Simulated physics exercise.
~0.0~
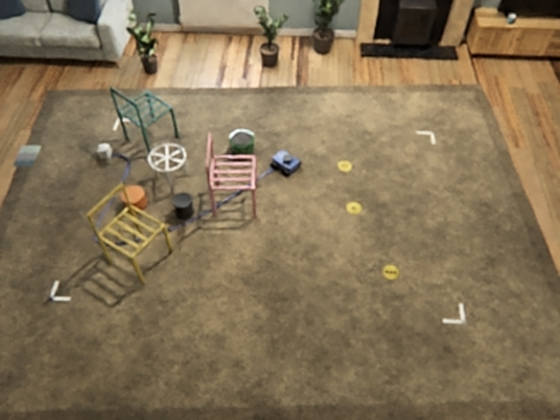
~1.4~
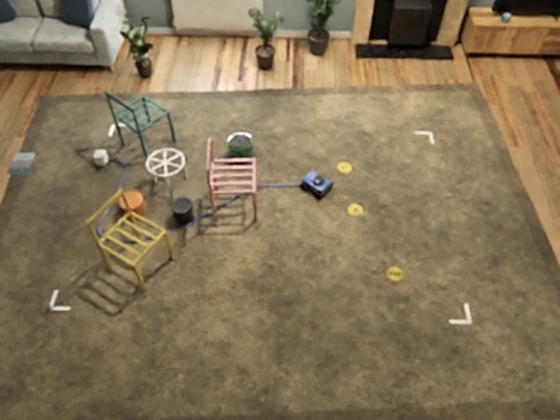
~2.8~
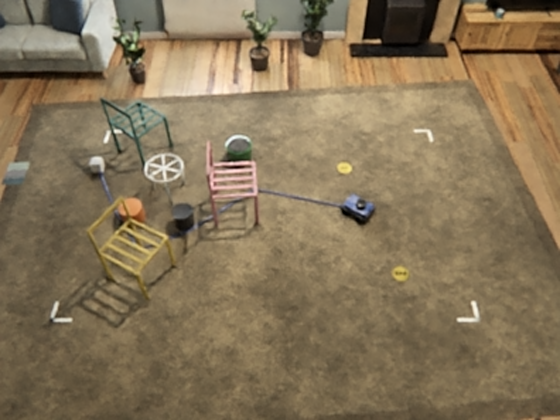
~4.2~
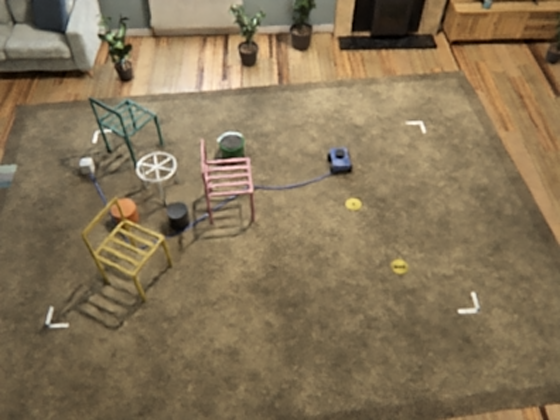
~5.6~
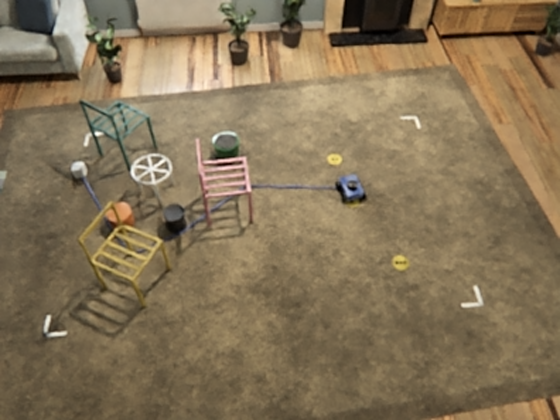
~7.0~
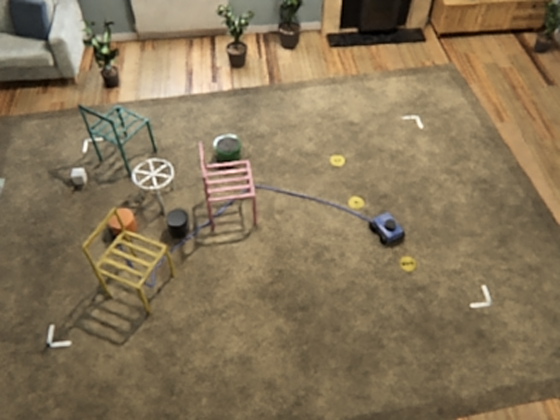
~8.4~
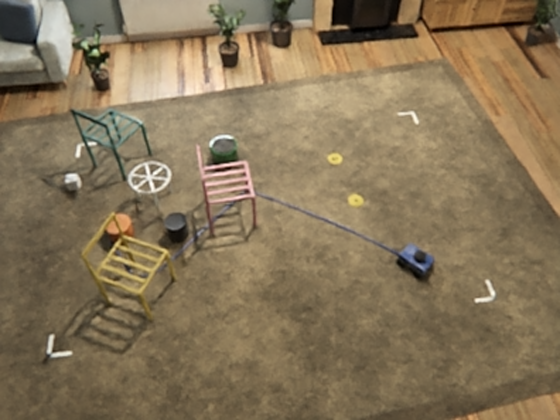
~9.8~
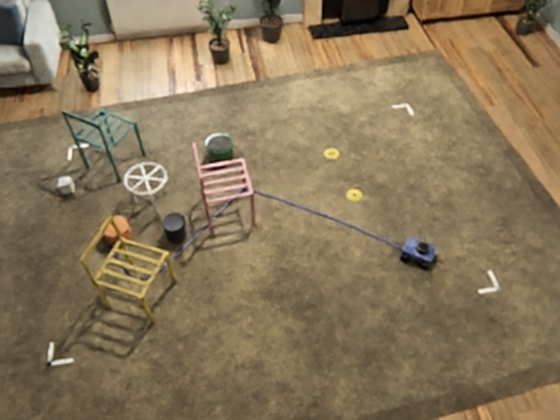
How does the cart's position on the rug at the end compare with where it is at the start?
At the start the cart is just to the right of the pink chair, towards the upper middle of the rug. At the end it is much farther right and lower down, at the nearest yellow mark, close to the lower right tape corner.
A living-room floor with a large brown rug is seen from high above, the view drifting slightly sideways. Teal, yellow and pink chairs stand on the left and centre-left around a white stool, an orange tub, a black bin and a green pot. A small blue cart beside the pink chair tows a blue lead right and down, then moves up to the farthest yellow mark. It heads down past the middle mark, and the lead comes away from the small white block at far left. The cart stops at the nearest mark, lead trailing, the furniture still in place.
